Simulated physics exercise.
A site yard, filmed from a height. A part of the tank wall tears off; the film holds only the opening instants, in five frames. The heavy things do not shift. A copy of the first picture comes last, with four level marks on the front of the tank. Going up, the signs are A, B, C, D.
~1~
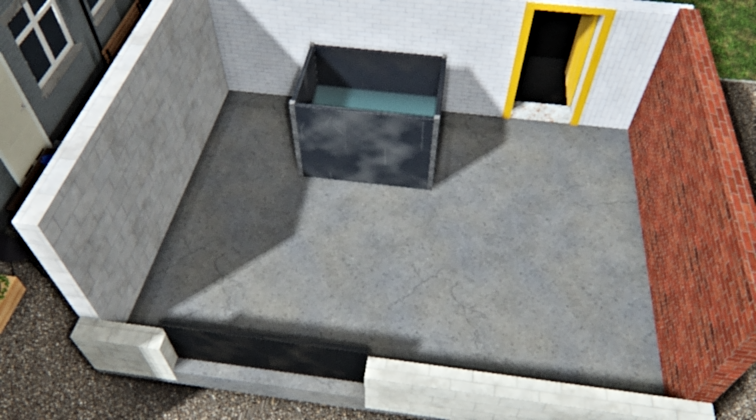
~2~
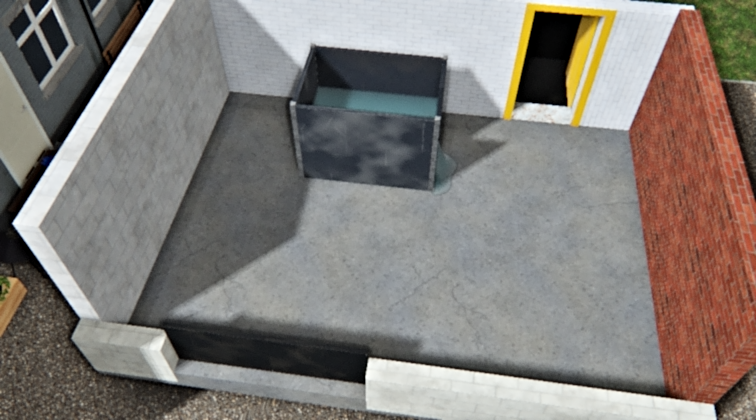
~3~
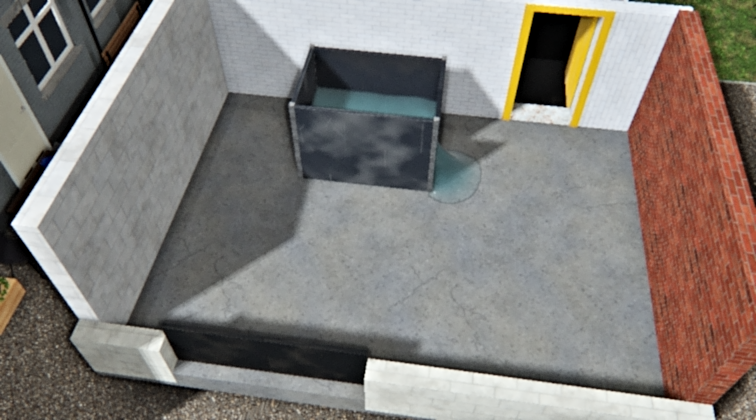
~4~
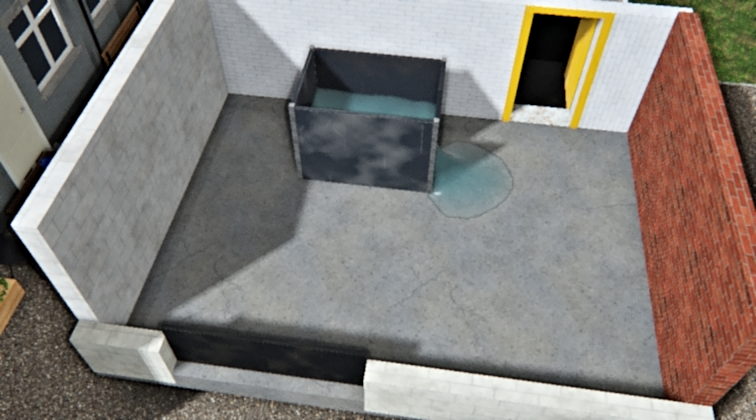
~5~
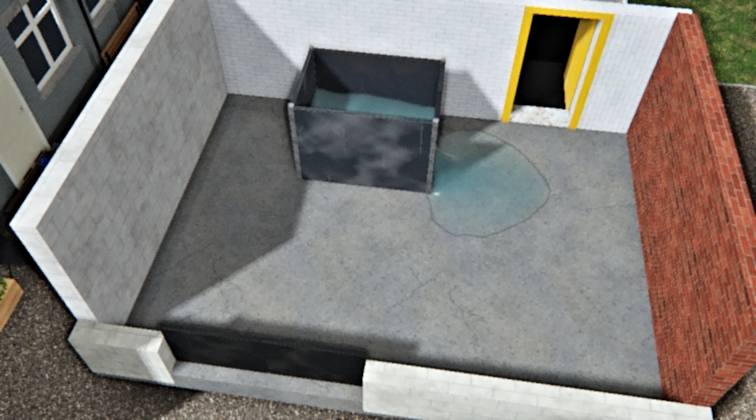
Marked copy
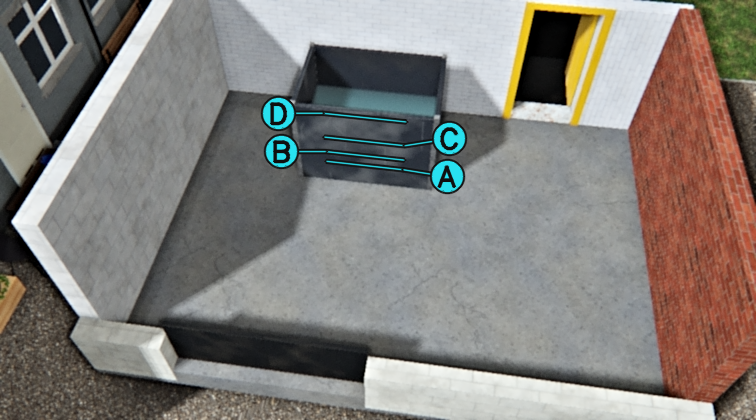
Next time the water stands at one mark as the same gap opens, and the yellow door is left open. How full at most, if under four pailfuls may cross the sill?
Level C just does it.
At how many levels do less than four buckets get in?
Three of the four.
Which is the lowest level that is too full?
It is D.
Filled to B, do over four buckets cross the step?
No, not at all.
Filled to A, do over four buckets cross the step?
No.
On the marked copy, A at (364, 165); B at (364, 155); C at (364, 141); D at (364, 117); from the bottom up A, B, C, D.
With A, nothing gets over.
With B, nothing gets over.
With C, a bucket or two gets in.
With D, about 10 bucketfuls get in.
